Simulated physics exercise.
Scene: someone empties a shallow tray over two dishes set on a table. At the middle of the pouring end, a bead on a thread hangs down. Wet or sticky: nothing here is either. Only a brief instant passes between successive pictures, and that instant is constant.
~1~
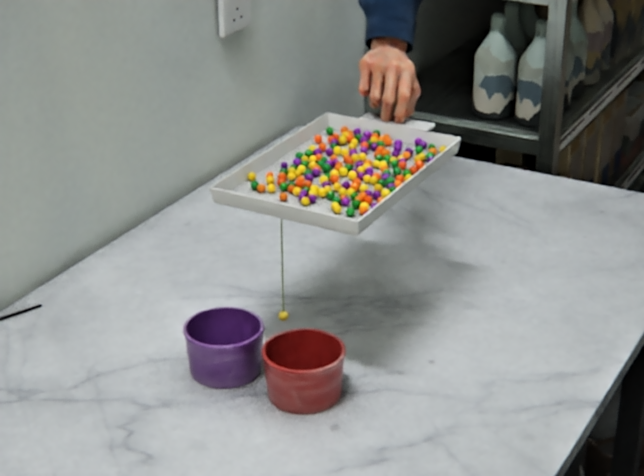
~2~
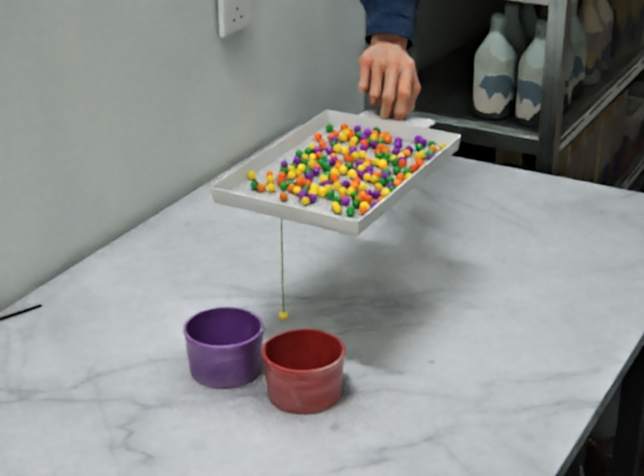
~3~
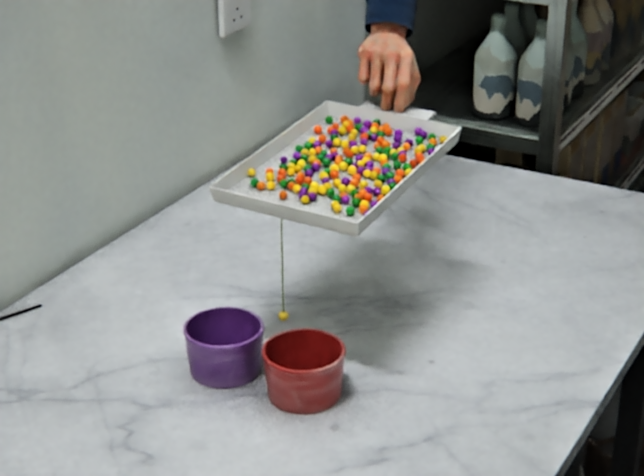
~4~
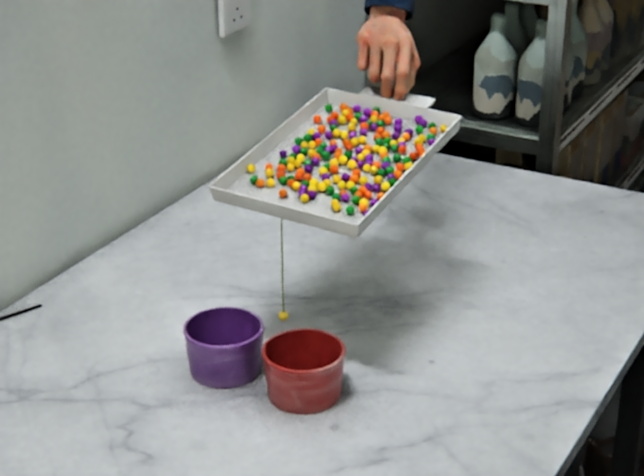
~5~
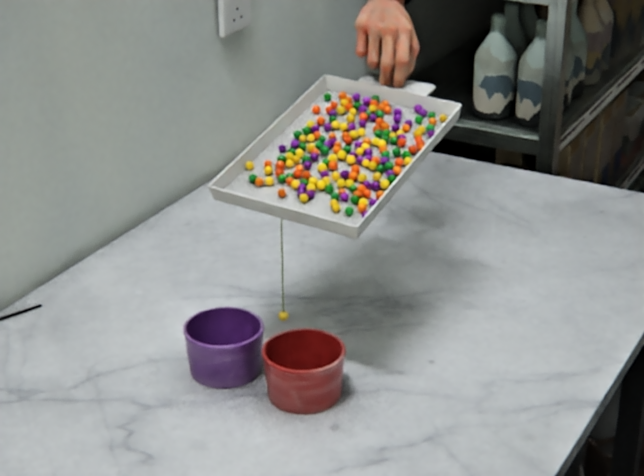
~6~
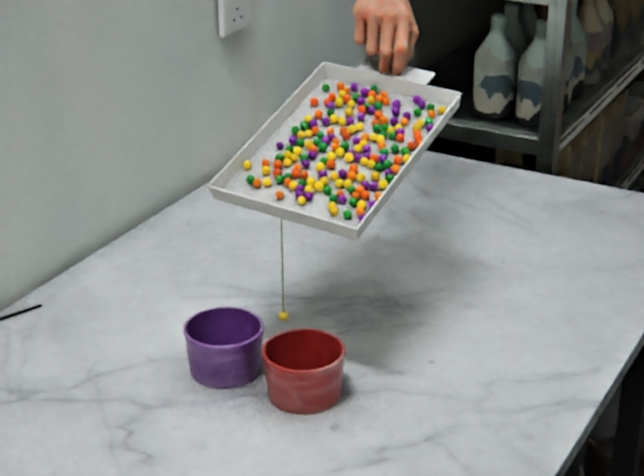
On a marble-topped table, a hand steadily raised the back of a pale tray of colorful beads above a purple dish and a red one, and the beads shifted slightly as the slope grew steeper.
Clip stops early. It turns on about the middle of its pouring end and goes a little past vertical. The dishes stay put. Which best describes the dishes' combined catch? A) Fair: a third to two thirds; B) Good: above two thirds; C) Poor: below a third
A, fair: A third to two thirds.
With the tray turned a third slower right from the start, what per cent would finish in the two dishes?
Close to 40 in a hundred.
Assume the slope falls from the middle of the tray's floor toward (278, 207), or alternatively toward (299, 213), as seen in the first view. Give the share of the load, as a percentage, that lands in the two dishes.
In turn, 60 percent and then 50 percent.
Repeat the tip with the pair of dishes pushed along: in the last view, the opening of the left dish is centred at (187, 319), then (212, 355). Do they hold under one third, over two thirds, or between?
First attempt: Less than a third; second attempt: Less than a third.
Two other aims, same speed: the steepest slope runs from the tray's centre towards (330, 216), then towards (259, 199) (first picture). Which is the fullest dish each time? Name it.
First spot: The rightmost dish, second spot: The leftmost dish.
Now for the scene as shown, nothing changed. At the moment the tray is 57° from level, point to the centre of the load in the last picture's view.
In the last view, the load is centred close to (318, 202).
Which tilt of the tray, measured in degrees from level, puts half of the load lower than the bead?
The tilt is near 90° by then.
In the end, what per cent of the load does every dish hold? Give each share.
For the left dish 0 %, for the right dish 40 %.
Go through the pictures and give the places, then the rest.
The first picture shows corners of the pouring end near (213, 187) and (357, 220), level; middle of the load near (348, 168), round plastic beads; left dish near (203, 362); right dish near (284, 387); bead on its thread near (284, 316).
The second picture shows corners of the pouring end near (213, 187) and (357, 220), level; middle of the load near (348, 167).
The third picture shows corners of the pouring end near (213, 186) and (356, 221), tipped barely, lowest at the right corner; middle of the load near (348, 162).
The fourth picture shows corners of the pouring end near (213, 186) and (356, 223), tipped a little, lowest at the right corner; middle of the load near (348, 155).
The fifth picture shows corners of the pouring end near (212, 185) and (356, 224), tipped a little, lowest at the right corner; middle of the load near (347, 150).
The sixth picture shows corners of the pouring end near (211, 185) and (356, 226), tipped clearly, lowest at the right corner; middle of the load near (345, 146), the whole lot on the move; left dish near (203, 362); right dish near (284, 387).
Shortly afterwards, tray tipped steeply; all but a few on the tray; only a few in the right dish; only a few outside both; a little in the air.
Next, tray tipped right over; near a quarter on the tray; near a quarter in the right dish; only a few in the left dish; near a quarter outside both; near a quarter in the air.
Some moments later, tray tipped past a quarter turn; near half in the right dish; only a few in the left dish; near half outside both.
In the end, tray tipped past a quarter turn; near half in the right dish; only a few in the left dish; near half outside both.
